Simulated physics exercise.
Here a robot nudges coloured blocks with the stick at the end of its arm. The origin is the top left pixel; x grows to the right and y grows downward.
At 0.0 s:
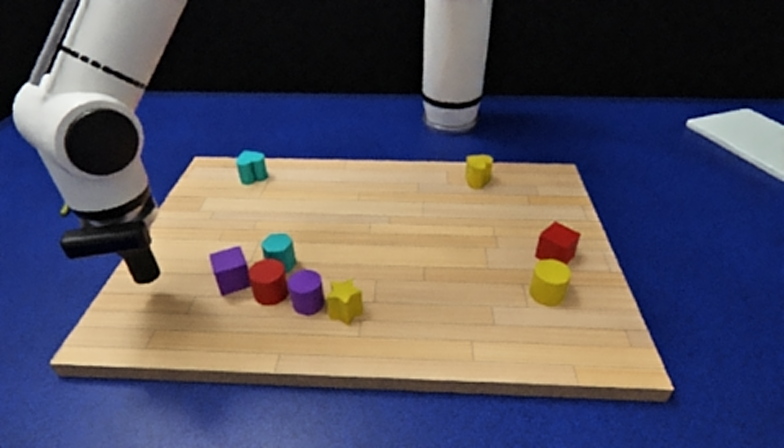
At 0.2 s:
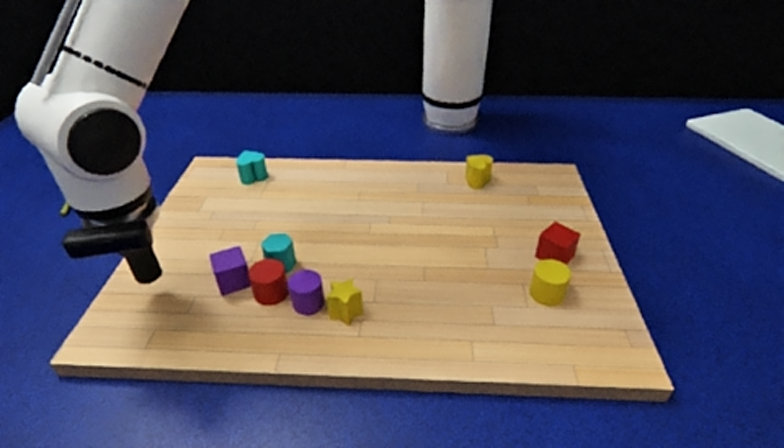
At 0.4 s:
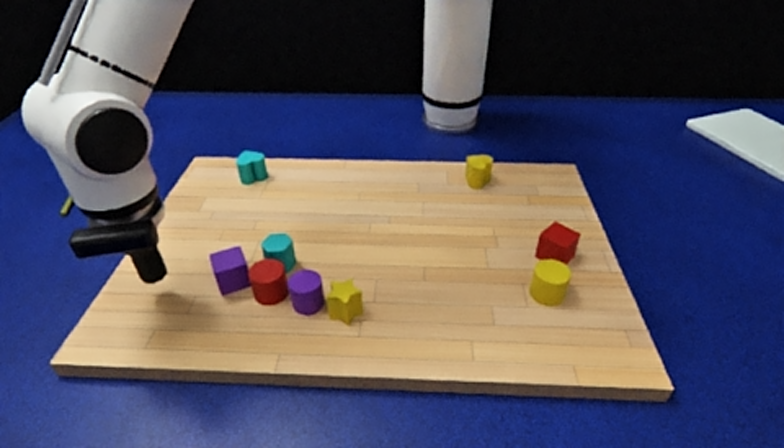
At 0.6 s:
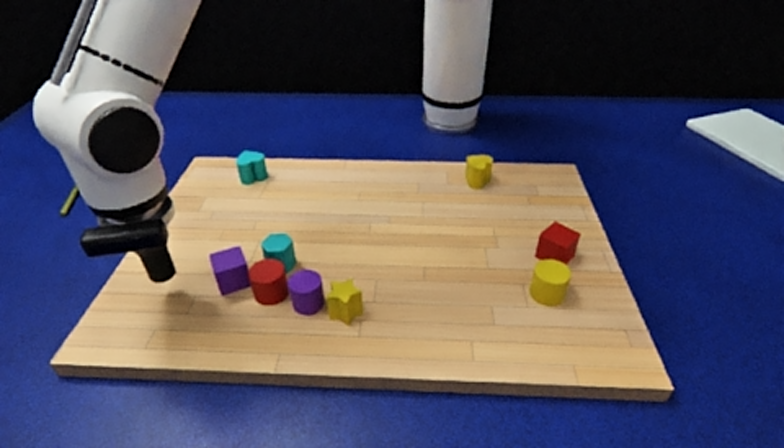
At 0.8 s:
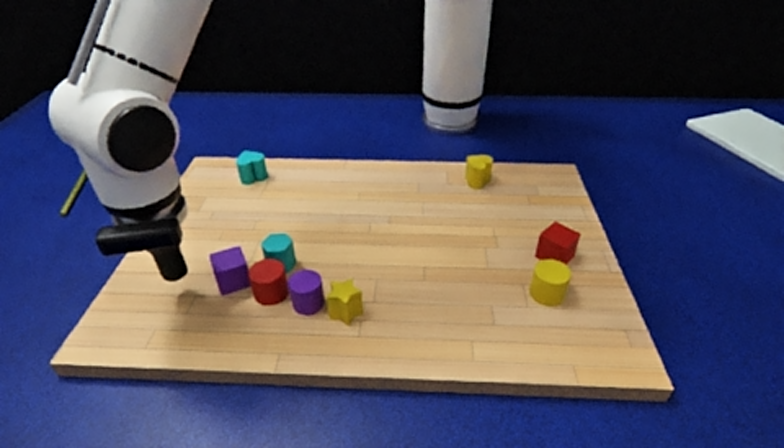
A white robot arm with a black stick at its end leans in at the left of a pale wooden board on a blue surface, seen from the front and slightly above. Purple, red, turquoise and yellow blocks cluster left of centre, with turquoise and yellow ones behind and red and yellow ones at right. The arm slides slightly rightward toward the purple block, while the blocks and camera stay still.
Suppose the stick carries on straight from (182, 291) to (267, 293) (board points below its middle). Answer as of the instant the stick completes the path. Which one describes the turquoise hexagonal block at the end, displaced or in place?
That block will leave its spot.
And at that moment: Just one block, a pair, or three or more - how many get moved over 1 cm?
I'd put the number at three or more.
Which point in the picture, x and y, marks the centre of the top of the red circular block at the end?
The middle of its top is at (292, 272).
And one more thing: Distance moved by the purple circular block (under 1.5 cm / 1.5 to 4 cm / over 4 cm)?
It falls in the 1.5 to 4 cm band.
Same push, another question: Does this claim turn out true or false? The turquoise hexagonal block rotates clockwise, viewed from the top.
The claim does not hold.
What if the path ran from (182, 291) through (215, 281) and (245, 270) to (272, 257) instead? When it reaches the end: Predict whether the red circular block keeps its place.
The push reaches it.
On the path given first. One third of the way, stick at (205, 274); purple square at (232, 258).
Two thirds of the way, stick at (236, 275); purple square at (255, 252), turned 25° anticlockwise; red circular block at (271, 271); turquoise hexagonal block at (281, 239), turned 15° anticlockwise.
At the end, stick at (263, 276); purple square at (268, 251), turned 55° anticlockwise; red circular block at (292, 272); turquoise hexagonal block at (289, 232), turned 25° anticlockwise; purple circular block at (320, 284).
